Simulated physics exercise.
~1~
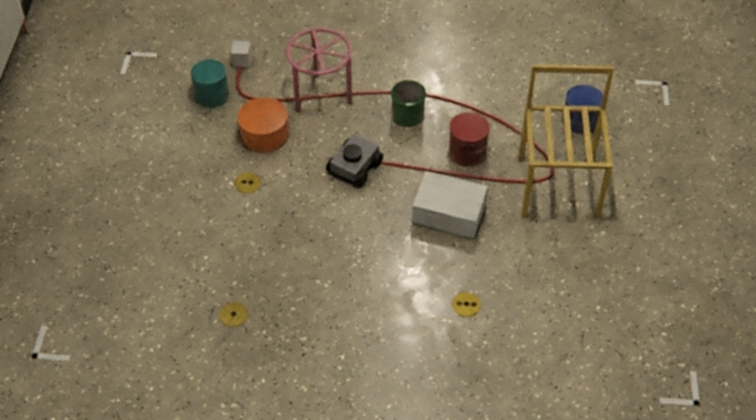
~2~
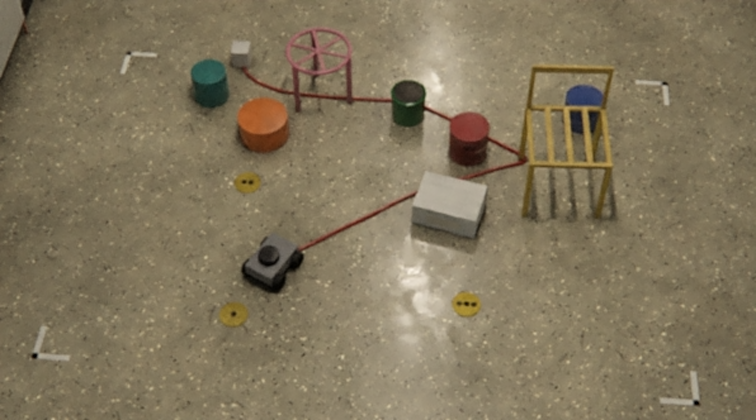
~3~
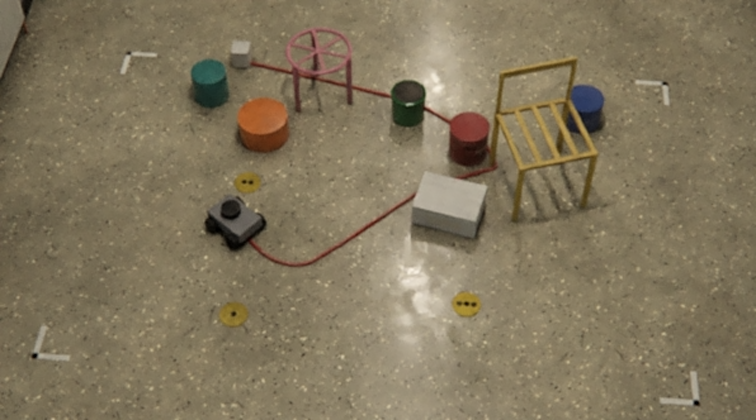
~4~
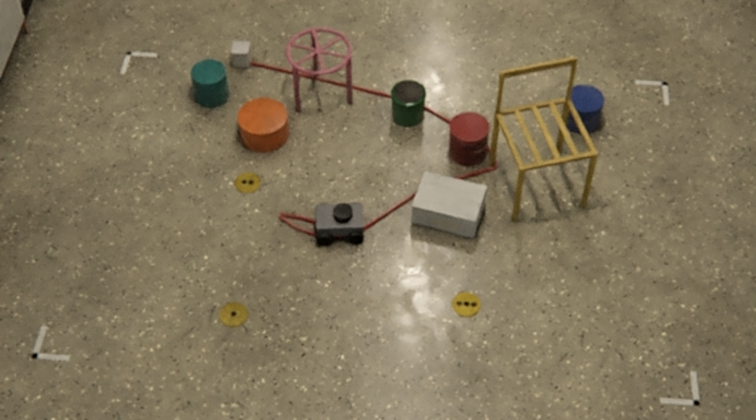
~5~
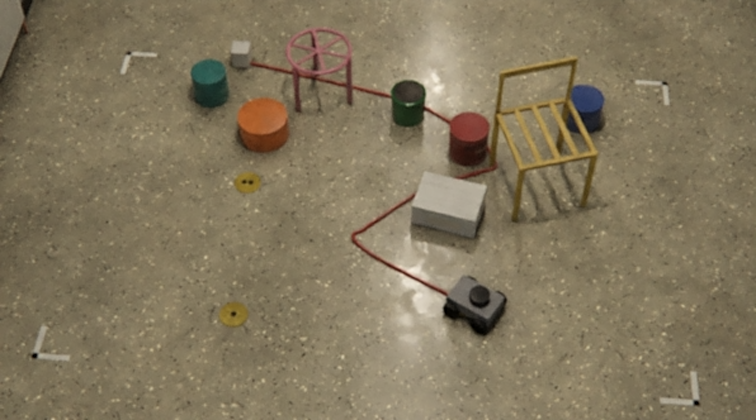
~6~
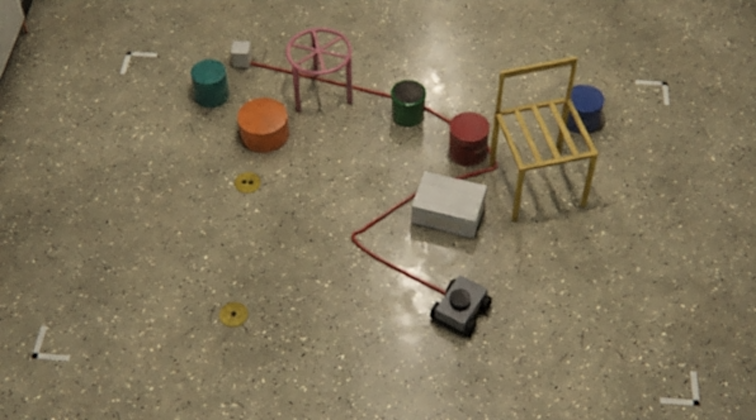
On a speckled floor, a cart pulls a red cord, shifts a yellow chair, and stops.
